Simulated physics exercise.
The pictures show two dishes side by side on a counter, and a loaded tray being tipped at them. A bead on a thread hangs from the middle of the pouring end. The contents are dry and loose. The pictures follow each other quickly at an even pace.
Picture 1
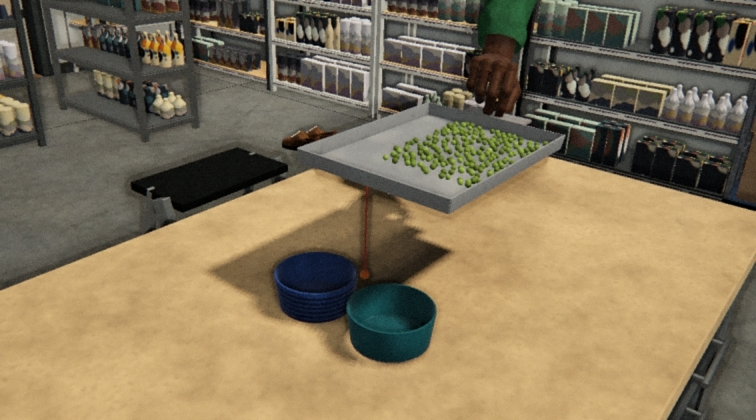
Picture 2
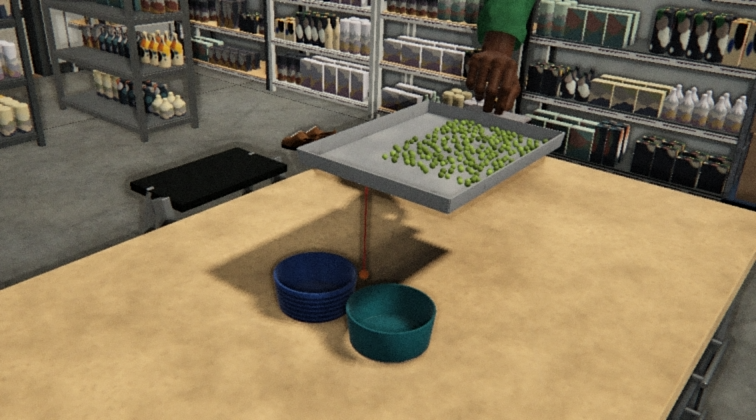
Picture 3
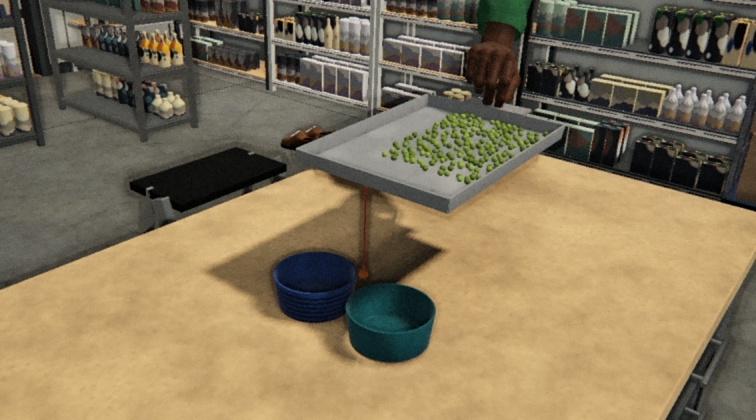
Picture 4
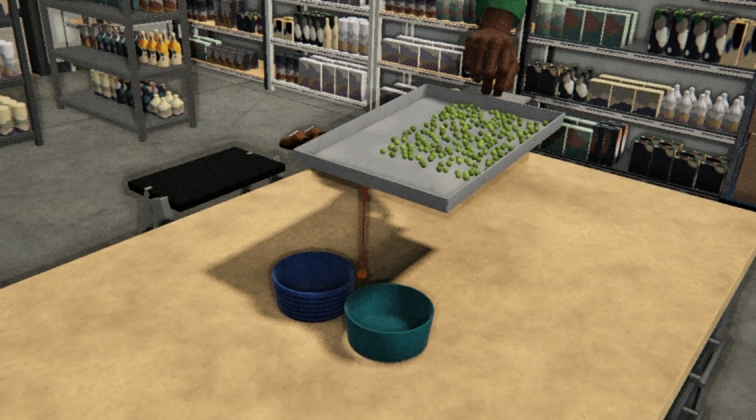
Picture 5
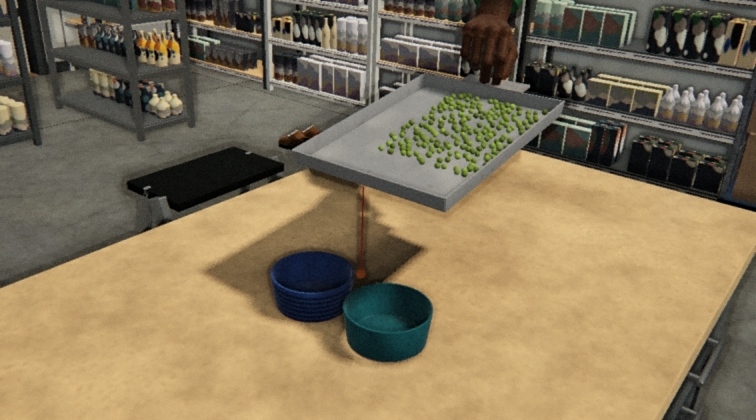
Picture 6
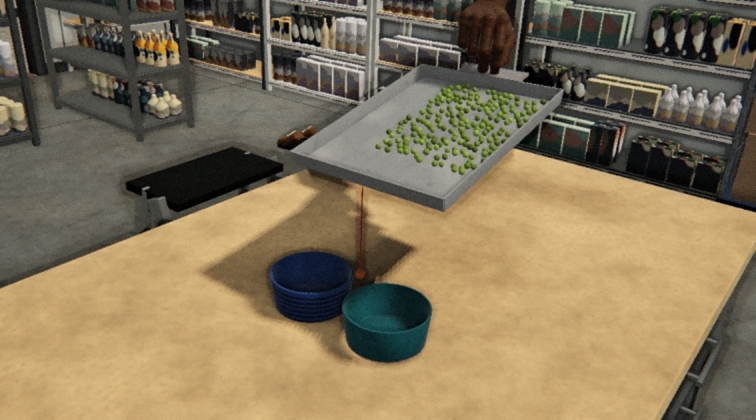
A gray tray scattered with green peas starts out level above a wooden counter, a dark-skinned hand in a green sleeve at its far edge. The hand then slowly raises that edge, tilting the tray slightly toward the blue and teal dishes below, while the peas barely shift on its surface.
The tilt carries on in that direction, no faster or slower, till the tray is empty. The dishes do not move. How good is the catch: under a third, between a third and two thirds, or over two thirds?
The two hold from one third to two thirds of the load.
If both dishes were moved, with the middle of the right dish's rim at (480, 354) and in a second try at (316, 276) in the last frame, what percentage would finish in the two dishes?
Roughly 30 per cent, and 40 per cent.
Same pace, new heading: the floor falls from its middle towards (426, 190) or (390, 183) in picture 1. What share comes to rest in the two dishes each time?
First some 40, then 50 per cent.
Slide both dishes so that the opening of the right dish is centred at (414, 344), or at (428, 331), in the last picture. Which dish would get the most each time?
In turn: The left dish; left.
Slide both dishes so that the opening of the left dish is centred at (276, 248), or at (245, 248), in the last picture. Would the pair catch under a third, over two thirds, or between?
The first try: Less than a third. The second: One to two thirds.
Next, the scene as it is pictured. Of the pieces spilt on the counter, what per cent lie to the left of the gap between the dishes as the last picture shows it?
Close to 80 per cent.
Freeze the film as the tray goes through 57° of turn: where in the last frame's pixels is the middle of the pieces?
Roughly at (369, 176).
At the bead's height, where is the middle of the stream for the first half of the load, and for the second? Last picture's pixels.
At about (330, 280), then at (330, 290).
Shortly afterwards, tray tipped steeply; all but a few on the tray; only a few in the left dish; only a few outside both; only a few in the air.
Next, tray tipped right over; the bulk on the tray; only a few in the right dish; only a few in the left dish; a little outside both; a little in the air.
Some moments later, tray tipped past a quarter turn; near a quarter in the right dish; near a third in the left dish; near half outside both.
In the end, tray tipped past a quarter turn; near a quarter in the right dish; near a third in the left dish; near half outside both.
